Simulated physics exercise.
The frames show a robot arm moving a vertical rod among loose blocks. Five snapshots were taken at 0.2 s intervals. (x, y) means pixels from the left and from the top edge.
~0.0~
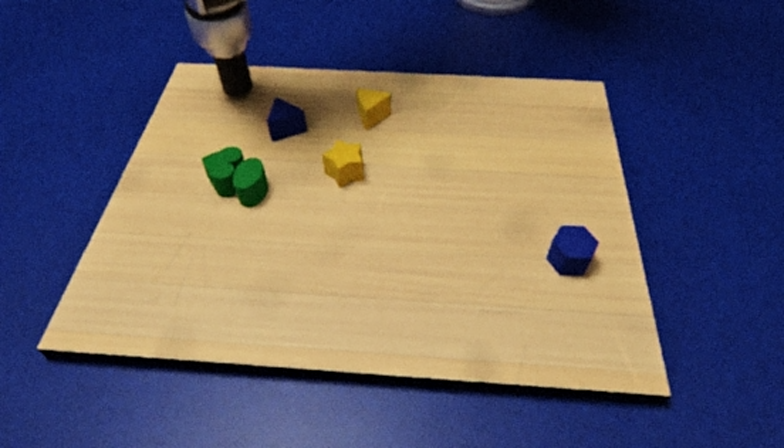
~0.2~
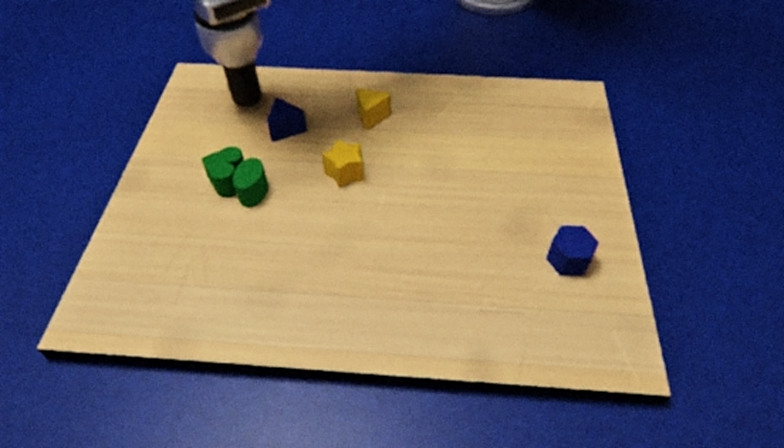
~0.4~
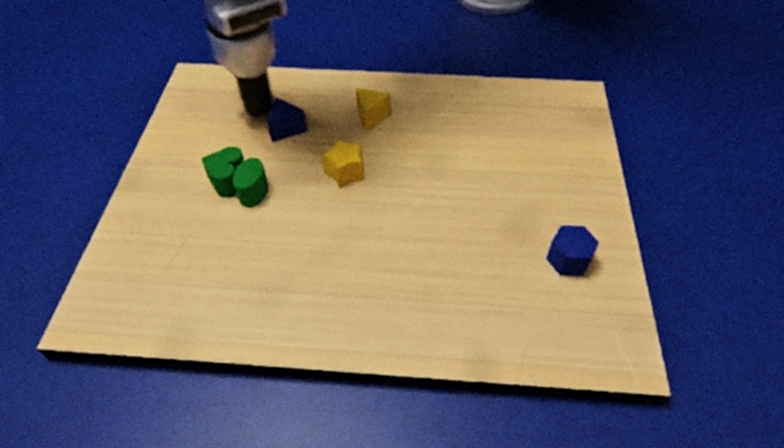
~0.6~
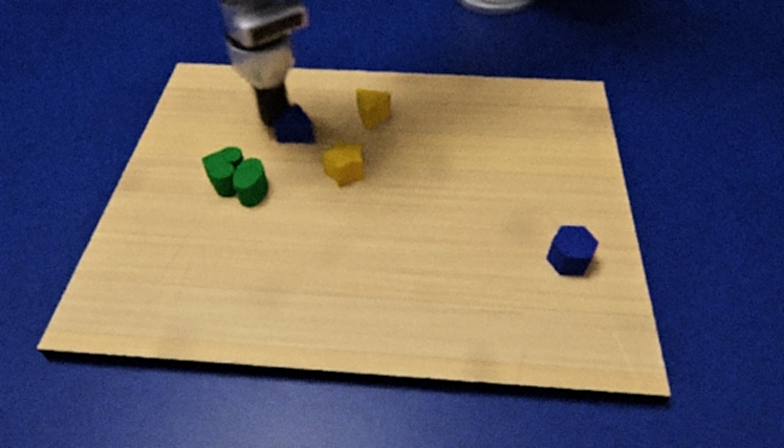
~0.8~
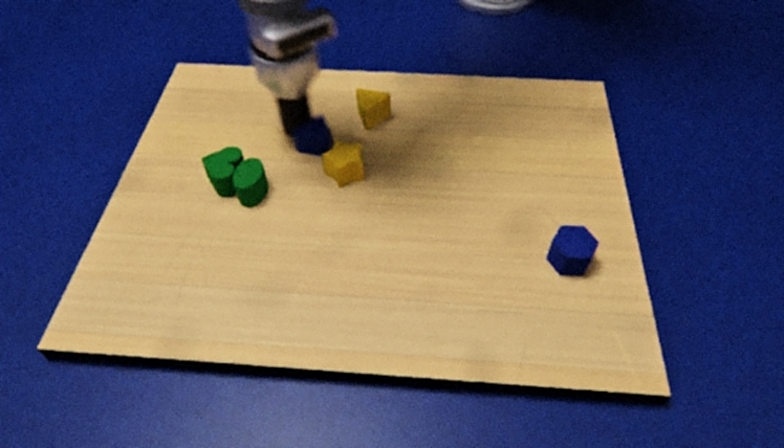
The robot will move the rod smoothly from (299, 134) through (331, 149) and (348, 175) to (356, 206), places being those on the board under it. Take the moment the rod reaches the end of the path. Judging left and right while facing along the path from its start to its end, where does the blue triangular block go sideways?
Leftward.
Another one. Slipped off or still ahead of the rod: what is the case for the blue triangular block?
Slid off.
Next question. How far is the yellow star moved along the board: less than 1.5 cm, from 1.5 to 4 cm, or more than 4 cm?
It goes beyond 4 cm.
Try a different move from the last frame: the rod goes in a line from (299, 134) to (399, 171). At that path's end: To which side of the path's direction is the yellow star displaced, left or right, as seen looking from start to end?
That block drifts right.
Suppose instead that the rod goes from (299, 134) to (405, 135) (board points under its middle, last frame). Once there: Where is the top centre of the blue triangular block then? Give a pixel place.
That would be at about pixel (330, 134).
What follows on the original path. One third of the way, rod (332, 143); blue triangular block (352, 143); yellow star (363, 165), turned 60° clockwise.
Two thirds of the way, rod (348, 169); blue triangular block (379, 155), turned 20° anticlockwise; yellow star (371, 179), turned 50° clockwise.
At the end, rod (355, 200); blue triangular block (382, 158), turned 45° anticlockwise; yellow star (388, 198); yellow triangular block in place.
